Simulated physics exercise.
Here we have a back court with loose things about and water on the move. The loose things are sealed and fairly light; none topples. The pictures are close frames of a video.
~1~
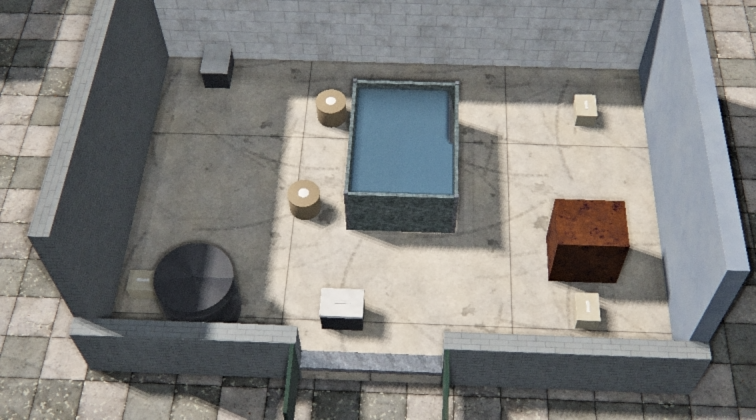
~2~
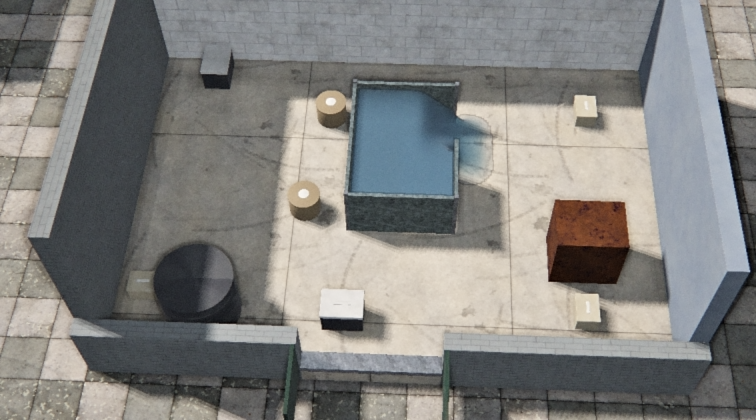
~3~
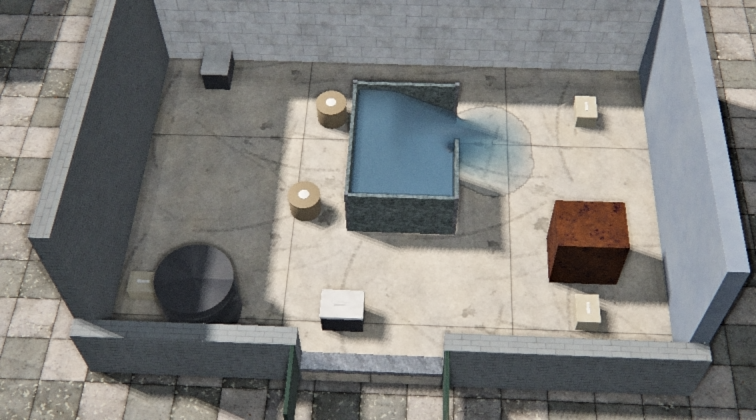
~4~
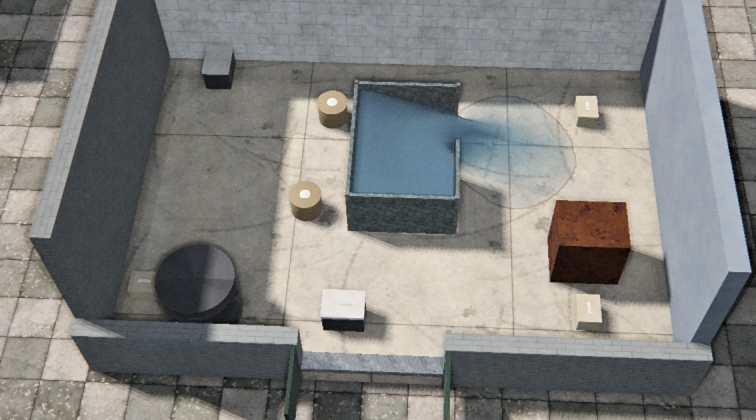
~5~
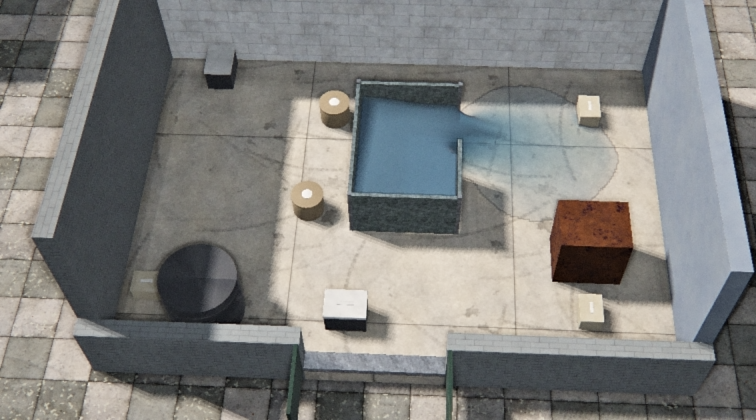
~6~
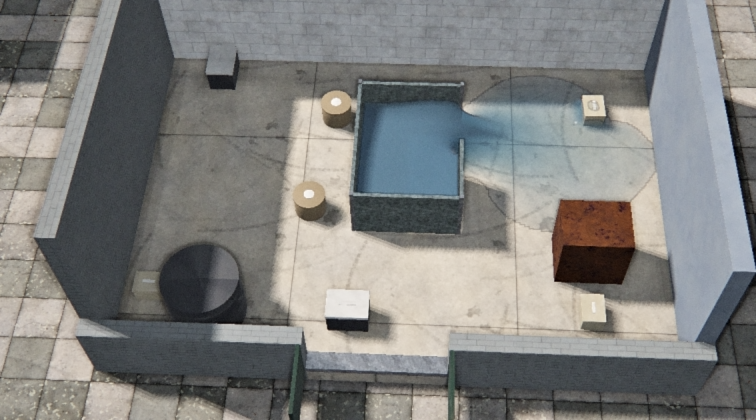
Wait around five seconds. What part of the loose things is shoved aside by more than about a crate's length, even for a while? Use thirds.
It is under a third.
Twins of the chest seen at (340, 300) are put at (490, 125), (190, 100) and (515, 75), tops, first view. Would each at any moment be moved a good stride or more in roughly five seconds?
In that order: Pushed that far, no, that far or more.
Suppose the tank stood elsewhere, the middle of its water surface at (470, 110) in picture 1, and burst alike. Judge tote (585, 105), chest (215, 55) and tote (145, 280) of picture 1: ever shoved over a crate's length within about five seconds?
As listed: Yes, not that far, short of that.
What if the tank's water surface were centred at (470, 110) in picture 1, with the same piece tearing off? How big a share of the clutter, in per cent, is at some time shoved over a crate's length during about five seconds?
Near 30 in a hundred.
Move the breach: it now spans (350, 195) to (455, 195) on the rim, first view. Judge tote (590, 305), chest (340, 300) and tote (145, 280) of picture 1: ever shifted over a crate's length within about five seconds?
In that order: Moved that far, shifted that much, less than that.
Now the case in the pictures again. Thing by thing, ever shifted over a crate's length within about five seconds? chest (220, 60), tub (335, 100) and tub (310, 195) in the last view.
One after the other: Never so far, never so far, no.
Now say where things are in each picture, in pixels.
In the first picture, a tote at (586, 105), on the bottom; a chest at (342, 302) rests on the ground; 0 of 7 have shifted.
In the second picture, a tote at (586, 106) rests on the ground; a chest at (342, 303), on the bottom; 0 of 7 have shifted.
In the third picture, a tote at (586, 107), on the bottom; a chest at (342, 303) rests on the ground; 0 of 7 have shifted.
In the fourth picture, a tote at (587, 106) rests on the ground; a chest at (343, 303), on the bottom; 0 of 7 have shifted.
In the fifth picture, a tote at (590, 106) rests on the ground; a chest at (345, 303) rests on the ground; 0 of 7 have shifted.
In the sixth picture, a tote at (594, 105), on the bottom, close to its start; a chest at (347, 303), on the bottom; 0 of 7 have shifted.
A moment on, 1 of 7 are well off their spots; 0 afloat.
Next, 0 of 7 are well off their spots; 1 afloat.
Later, 0 of 7 are well off their spots; 1 afloat.
In the end, 1 of 7 are well off their spots, and 2 have been at some point; 1 afloat.
